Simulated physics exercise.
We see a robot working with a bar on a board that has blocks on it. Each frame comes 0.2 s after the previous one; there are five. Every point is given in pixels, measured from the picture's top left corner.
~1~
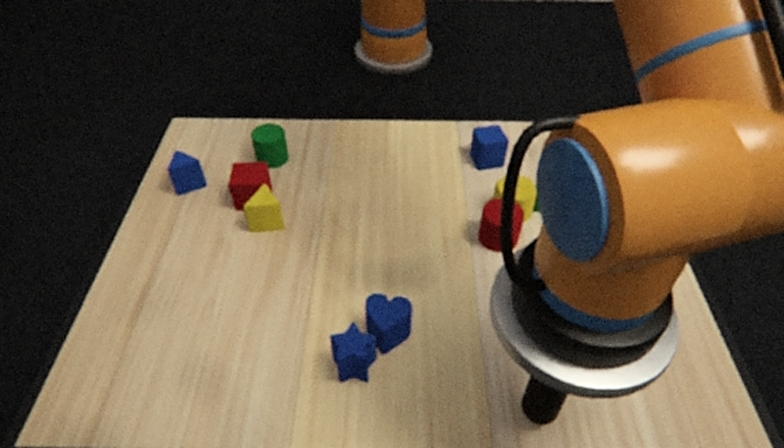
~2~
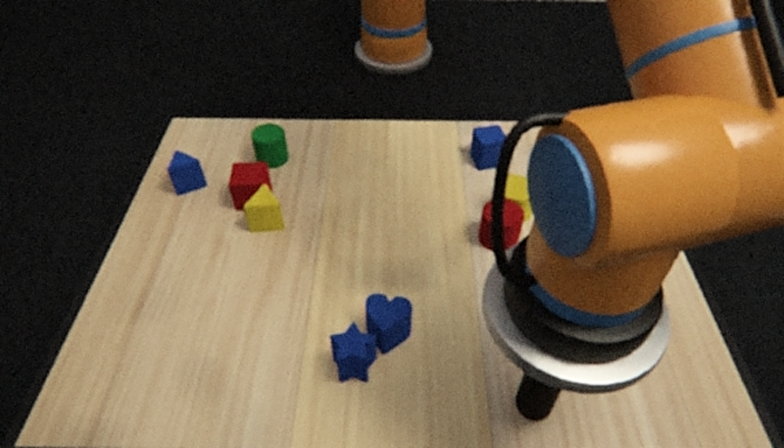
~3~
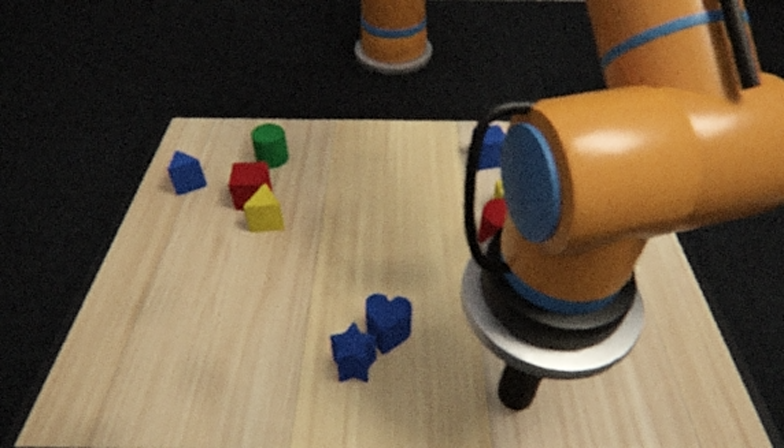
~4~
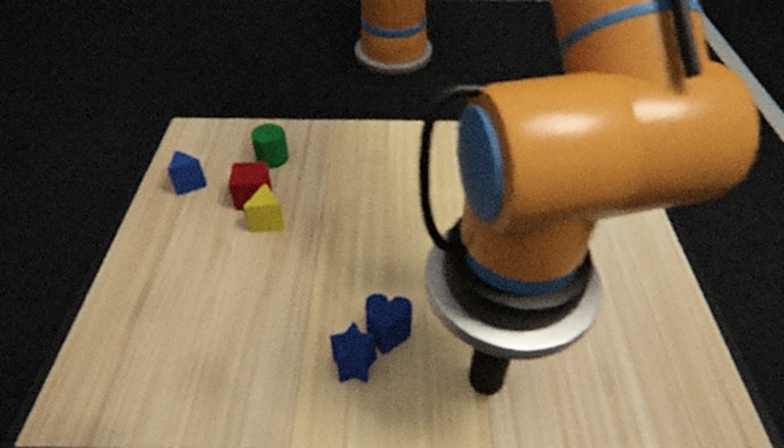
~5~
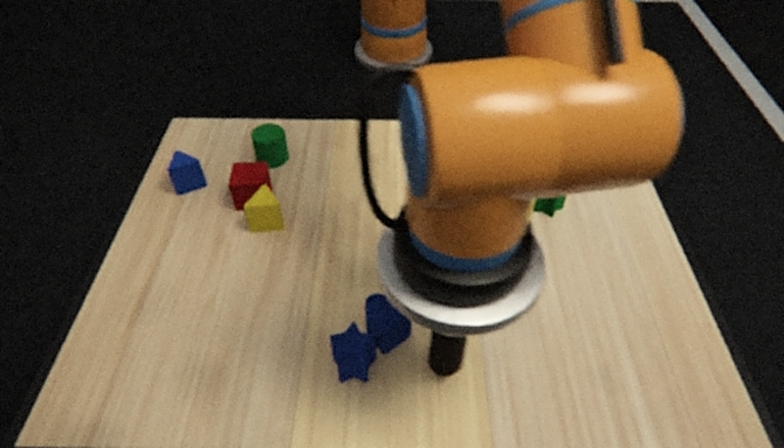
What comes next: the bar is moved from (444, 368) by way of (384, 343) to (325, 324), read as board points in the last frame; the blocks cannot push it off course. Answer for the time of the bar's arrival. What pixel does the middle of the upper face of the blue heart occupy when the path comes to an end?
In the picture, that point is around (342, 274).
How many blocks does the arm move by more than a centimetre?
That's one.
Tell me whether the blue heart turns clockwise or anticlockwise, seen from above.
The answer is clockwise.
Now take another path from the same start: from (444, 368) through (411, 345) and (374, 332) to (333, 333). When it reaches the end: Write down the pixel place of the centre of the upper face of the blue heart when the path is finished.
The centre of its top will be at (320, 281).
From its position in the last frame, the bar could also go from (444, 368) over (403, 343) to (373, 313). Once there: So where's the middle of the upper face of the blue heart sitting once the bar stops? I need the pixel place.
Just about (339, 280).
What follows on the original path. One third of the way, bar (402, 344); blue heart (379, 303).
Two thirds of the way, bar (363, 329); blue heart (351, 284), turned 20° clockwise.
At the end, bar (324, 317); blue star block not moved; blue heart (342, 274), turned 50° clockwise.
